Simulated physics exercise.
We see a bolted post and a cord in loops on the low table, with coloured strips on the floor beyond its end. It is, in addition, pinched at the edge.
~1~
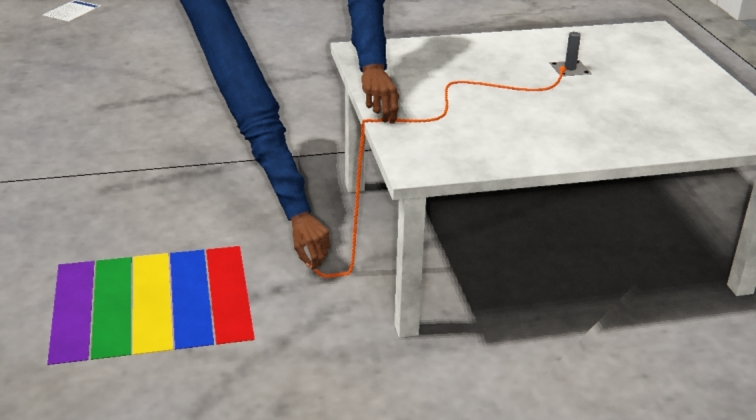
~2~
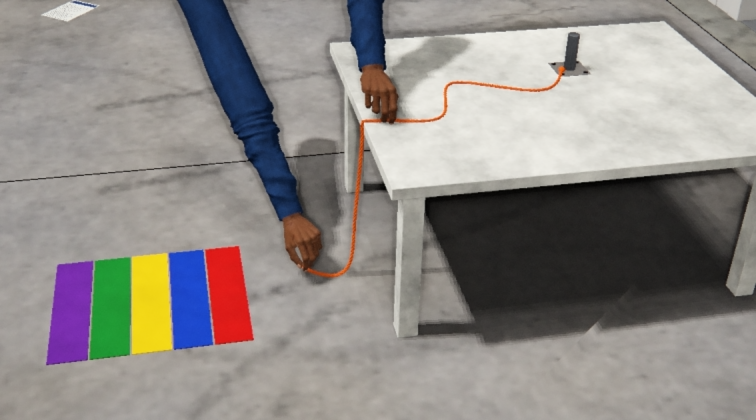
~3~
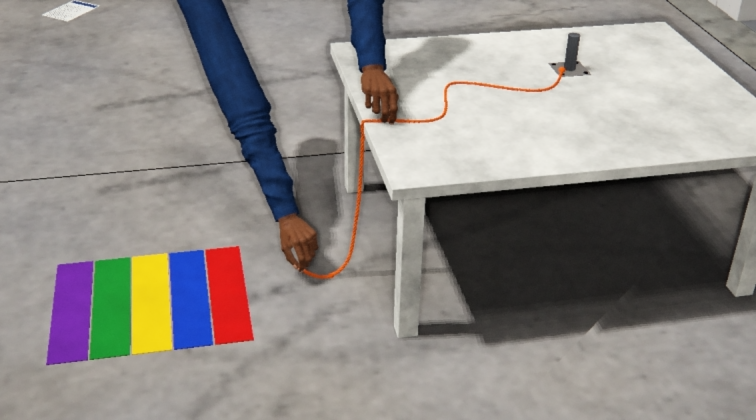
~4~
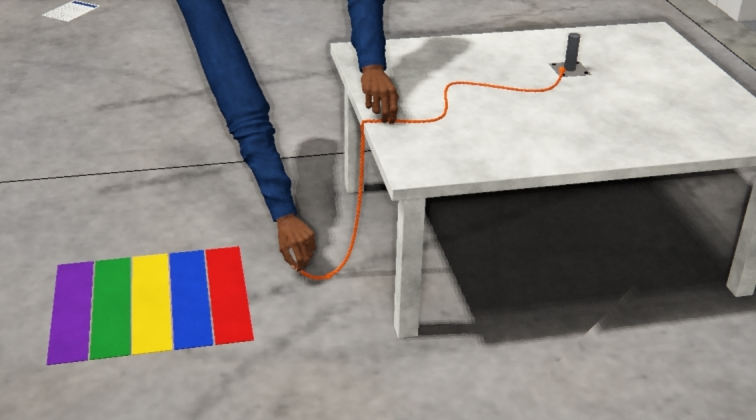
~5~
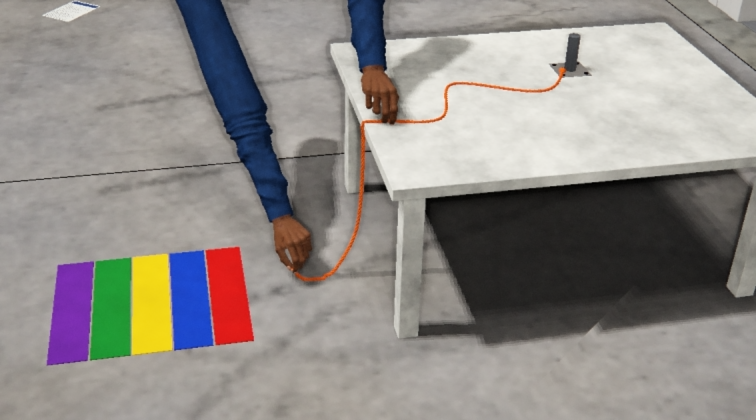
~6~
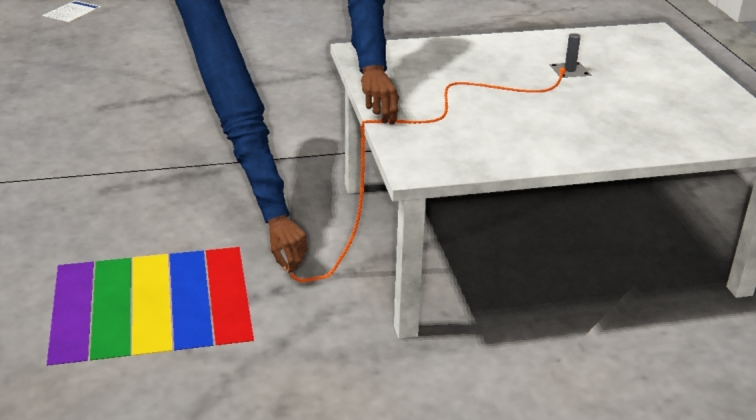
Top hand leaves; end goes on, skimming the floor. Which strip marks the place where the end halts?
The green strip does.
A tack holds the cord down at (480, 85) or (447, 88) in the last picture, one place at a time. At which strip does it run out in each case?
That would give yellow the first time and yellow the second.
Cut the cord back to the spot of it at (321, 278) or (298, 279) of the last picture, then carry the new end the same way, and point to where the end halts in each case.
In order, around (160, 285) and (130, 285).
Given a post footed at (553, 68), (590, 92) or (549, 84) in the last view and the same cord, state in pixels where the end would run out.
Try 1 about (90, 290), try 2 about (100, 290), try 3 about (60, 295).
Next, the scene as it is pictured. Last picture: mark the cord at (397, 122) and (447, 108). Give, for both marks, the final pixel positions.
First: (326, 140). Second: (387, 109).
Soon after, end near (175, 282); over blue.
Then, end near (134, 286); over yellow.
At full stretch, end near (109, 289); over green. The green one.
